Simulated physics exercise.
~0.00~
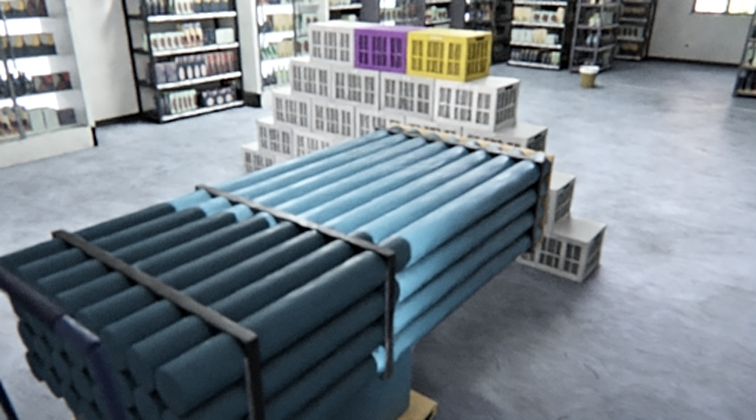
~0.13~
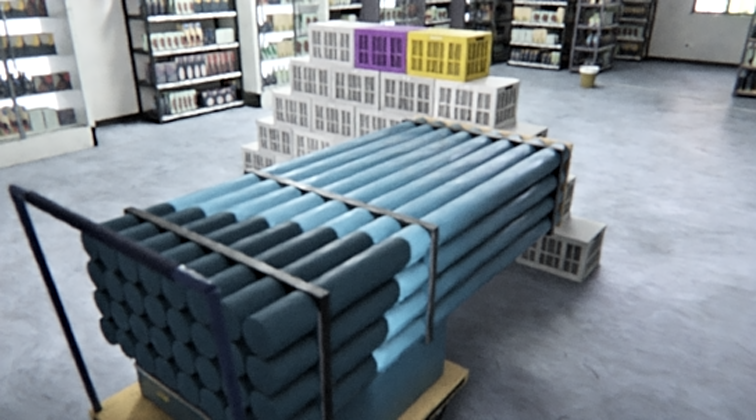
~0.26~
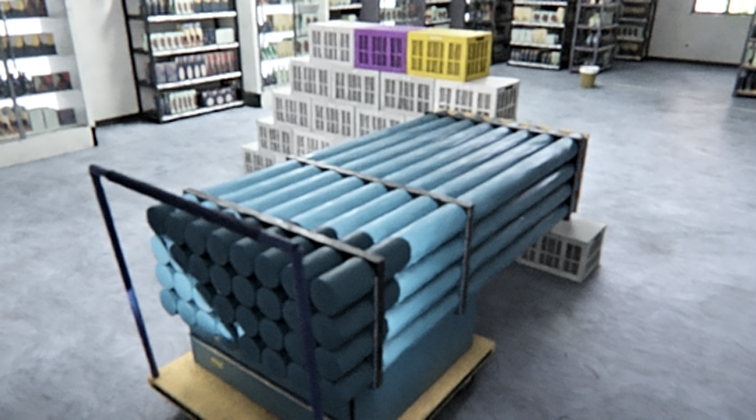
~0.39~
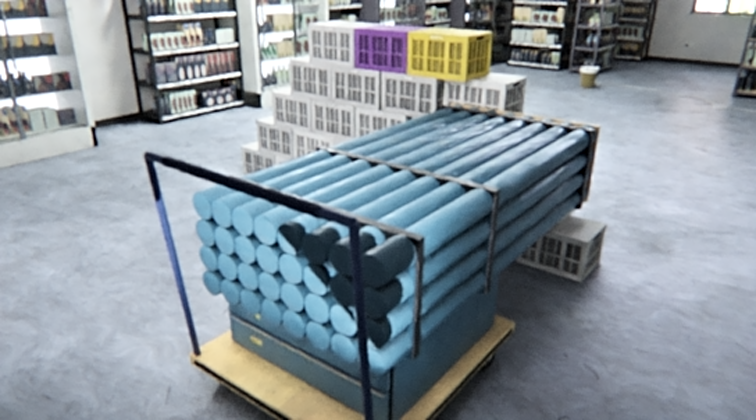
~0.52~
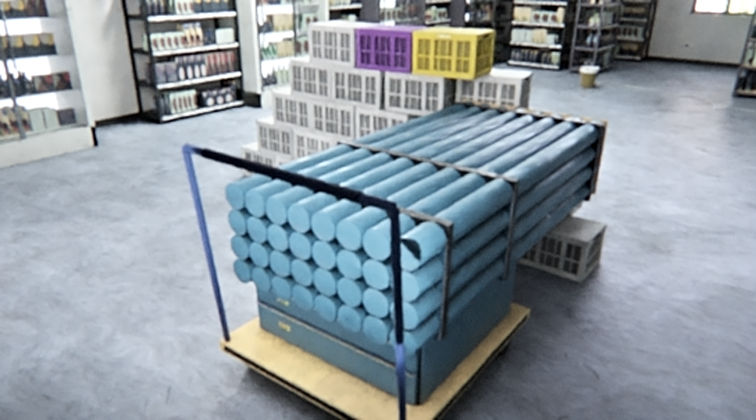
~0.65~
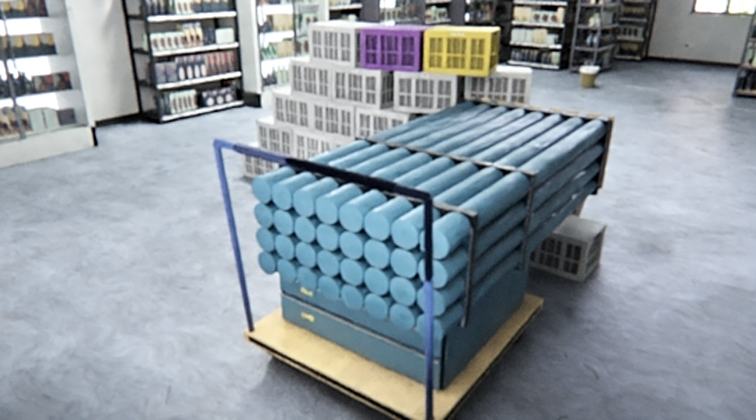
A flatbed cart with a dark blue handle, loaded with a strapped stack of long blue cylinders, sits before a stepped wall of pale crates topped by a purple and a yellow one. The fixed, raised view shows a grey-floored shop lined with stocked shelves. The cart moves away to the right, far end first, into the crates, displacing several and nudging the yellow, then the purple crate slightly rightward.
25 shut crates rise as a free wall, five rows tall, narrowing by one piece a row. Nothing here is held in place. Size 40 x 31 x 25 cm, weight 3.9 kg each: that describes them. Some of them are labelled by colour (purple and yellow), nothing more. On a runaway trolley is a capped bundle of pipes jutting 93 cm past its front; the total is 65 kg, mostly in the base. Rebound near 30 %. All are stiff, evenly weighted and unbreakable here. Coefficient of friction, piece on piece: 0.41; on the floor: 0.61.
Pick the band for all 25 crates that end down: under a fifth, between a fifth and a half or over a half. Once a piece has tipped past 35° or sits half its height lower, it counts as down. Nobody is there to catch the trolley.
The total down comes to a fifth up to a half.
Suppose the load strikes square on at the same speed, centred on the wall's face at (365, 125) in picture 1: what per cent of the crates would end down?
I'd expect something close to 70 per cent of them to end down.
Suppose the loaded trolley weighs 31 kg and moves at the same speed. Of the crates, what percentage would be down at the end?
It would come to around 30 percent.
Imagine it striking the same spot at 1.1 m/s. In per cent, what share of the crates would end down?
About 30%.
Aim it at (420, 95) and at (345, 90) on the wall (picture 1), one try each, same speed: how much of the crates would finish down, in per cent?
Around 40% first, then around 40%.
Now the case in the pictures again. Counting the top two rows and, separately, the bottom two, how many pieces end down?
Top 4, bottom 2.
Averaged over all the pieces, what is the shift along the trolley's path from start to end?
It works out to near 30 cm.
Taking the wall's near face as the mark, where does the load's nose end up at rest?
110 cm.
By 0.78 s, load 44 cm past the wall's line, still rolling; 3 of the 25 crates down; yellow crate tilted 5°; purple crate tilted 4°.
By 1.10 s, load 66 cm past the wall's line, still rolling; 5 of the 25 crates down; yellow crate tilted 42°, 18 cm lower; purple crate tilted 23°.
By 1.68 s, load 1.01 m past the wall's line, still rolling; 8 of the 25 crates down; yellow crate on its side; purple crate tilted 43°, 37 cm lower.
By 2.24 s, load 1.09 m past the wall's line, still rolling; 8 of the 25 crates down; purple crate upside down; yellow crate on its side.
When it is over (3.4 s), load 1.09 m past the wall's line, stopped; 8 of the 25 crates down; purple crate upside down; yellow crate on its side. That is 32 per cent. In pixels of the last frame, middles, purple crate near (356, 122), yellow crate near (518, 158).
